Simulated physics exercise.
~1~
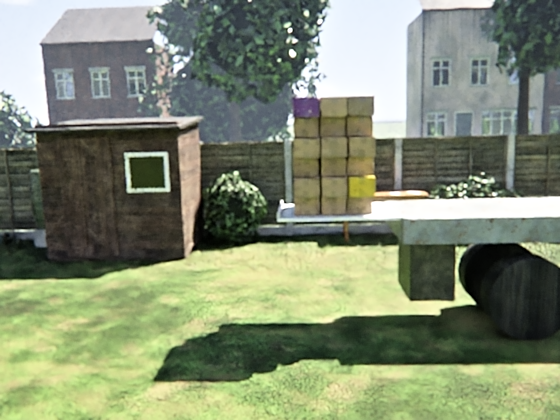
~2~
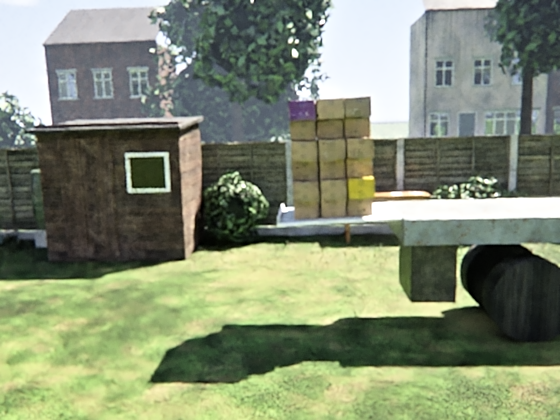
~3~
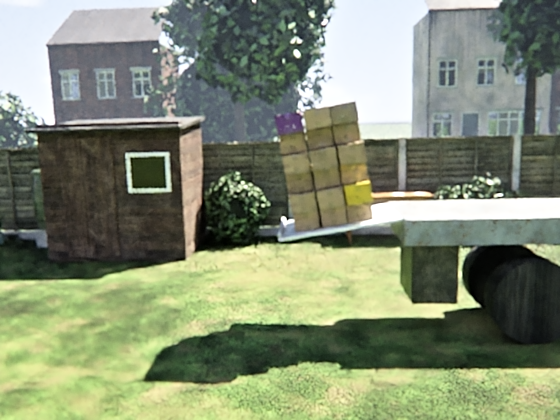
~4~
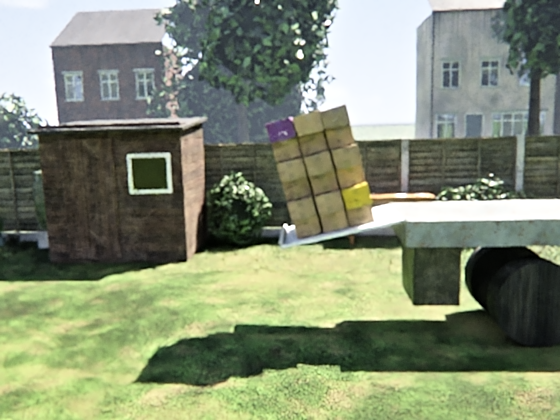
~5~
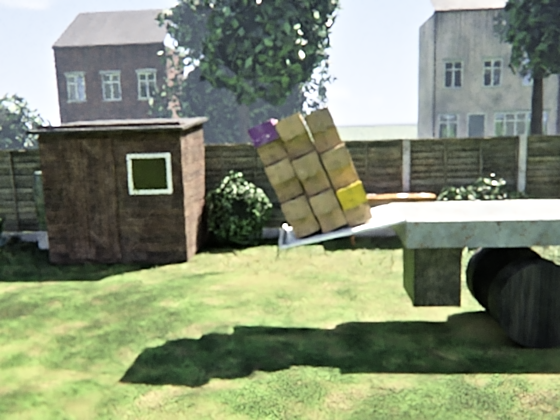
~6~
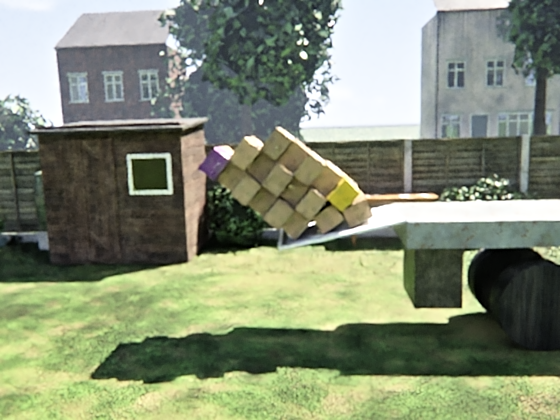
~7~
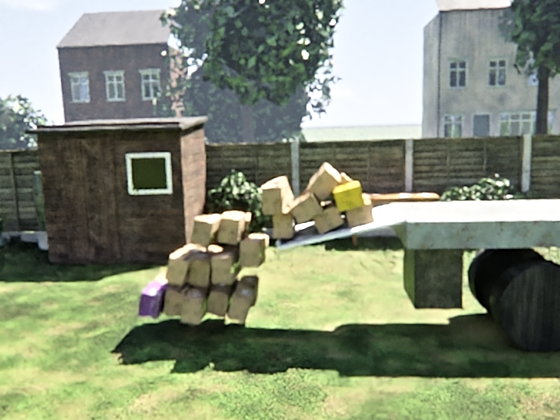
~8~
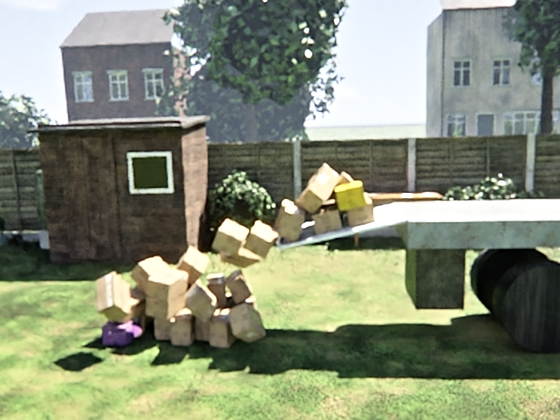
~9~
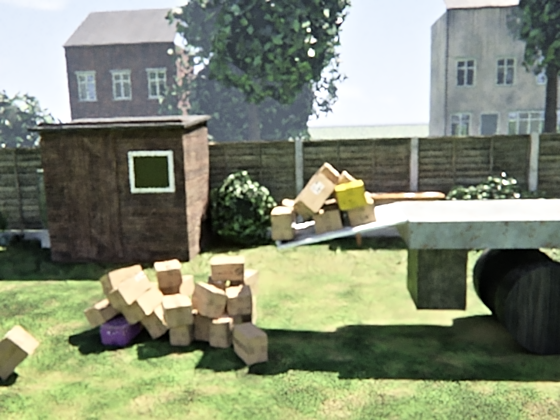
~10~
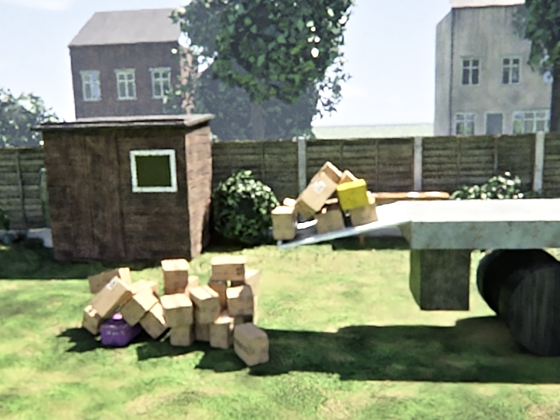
Stacked cardboard boxes leaning left and toppling off a sloping flatbed flap, most landing heaped on grass, the yellow one staying aboard.
